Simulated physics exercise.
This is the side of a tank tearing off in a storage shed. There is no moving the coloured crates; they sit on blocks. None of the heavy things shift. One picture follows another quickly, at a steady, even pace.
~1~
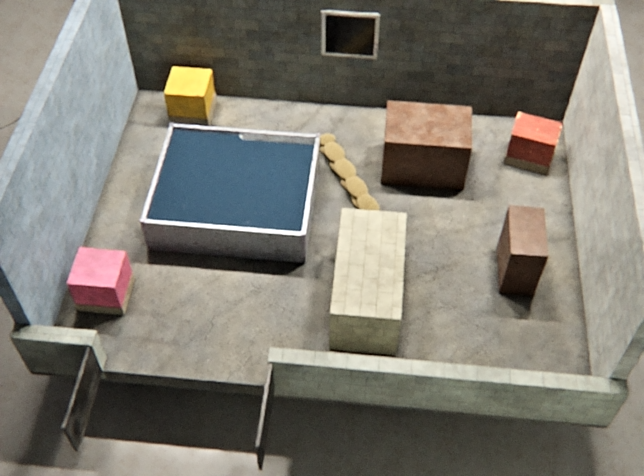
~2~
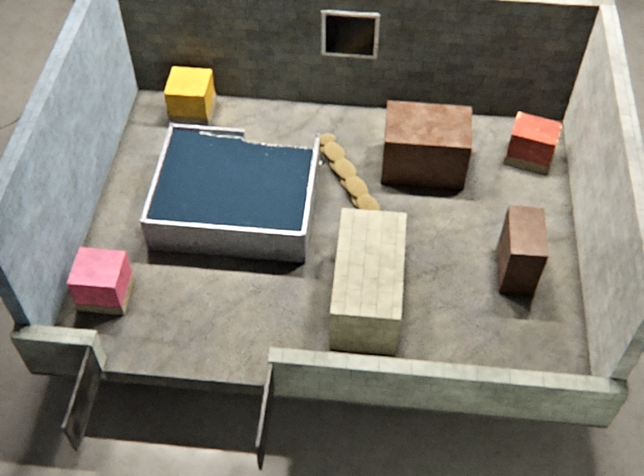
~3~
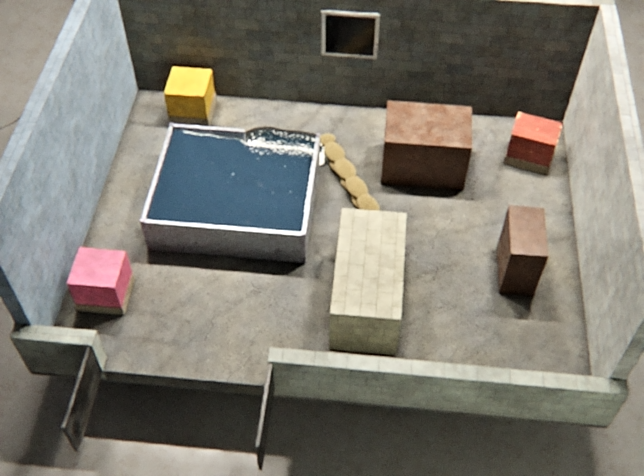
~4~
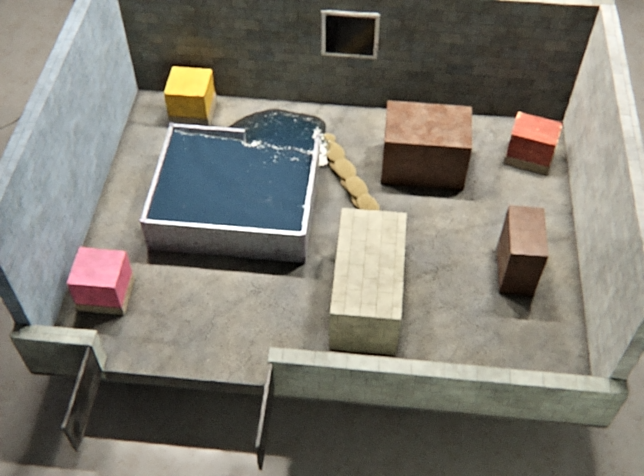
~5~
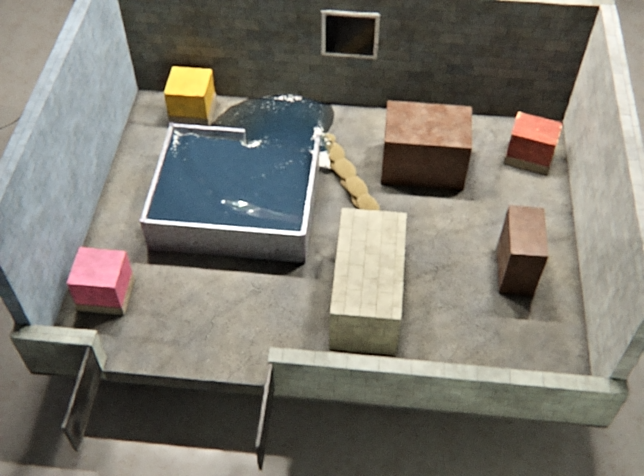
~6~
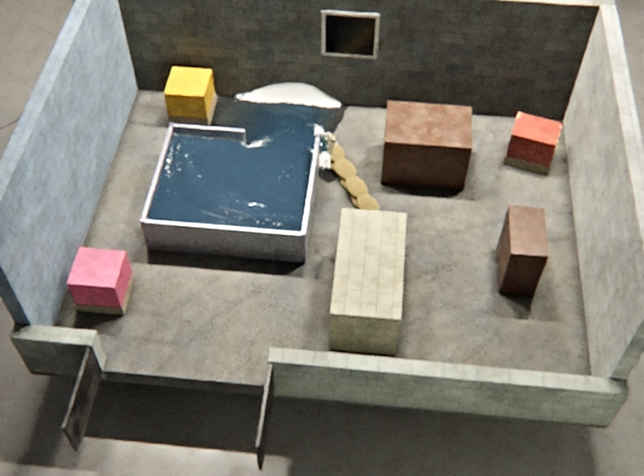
The clip opens on a full, still water tank in a walled shed, with yellow, pink and red crates around it. Water then breaks through a gap in the tank's far side, foaming as it pours onto the floor, and spreads to the back wall, where white froth rises while the crates stay put.
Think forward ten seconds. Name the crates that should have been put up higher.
One by one: Yellow crate: Not safe. Pink crate: Safe. Red crate: Not safe.
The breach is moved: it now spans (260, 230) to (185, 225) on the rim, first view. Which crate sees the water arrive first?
It's the crate marked pink.
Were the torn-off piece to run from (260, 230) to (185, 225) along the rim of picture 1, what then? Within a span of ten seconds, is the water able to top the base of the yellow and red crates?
I expect yellow remains untouched while red remains untouched.
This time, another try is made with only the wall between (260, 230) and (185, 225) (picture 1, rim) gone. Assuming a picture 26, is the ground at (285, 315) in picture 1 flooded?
Submerged.
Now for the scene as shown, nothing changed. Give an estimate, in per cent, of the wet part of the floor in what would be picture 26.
I reckon 45 per cent or so.
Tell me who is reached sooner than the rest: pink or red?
My pick is the one in red.
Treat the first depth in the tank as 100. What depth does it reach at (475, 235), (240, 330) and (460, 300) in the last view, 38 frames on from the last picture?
In that order: 12, 2 and 4 per cent.
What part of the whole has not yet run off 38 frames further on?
My estimate is some 100 percent.
A moment on, water covers 15 % of the floor; the yellow crate water round its plinth, the pink crate not reached, the red crate not reached.
Next, water covers 25 % of the floor; the yellow crate water round its plinth, the pink crate not reached, the red crate water round its plinth.
Then, water covers 45 % of the floor; the yellow crate water round its plinth, the pink crate not reached, the red crate water round its plinth.
Later, water covers 80 % of the floor; the yellow crate water round its plinth, the pink crate water round its plinth, the red crate water round its plinth.
In the end, water covers 95 % of the floor; the yellow crate was topped, the pink crate stayed above the water, the red crate was topped.
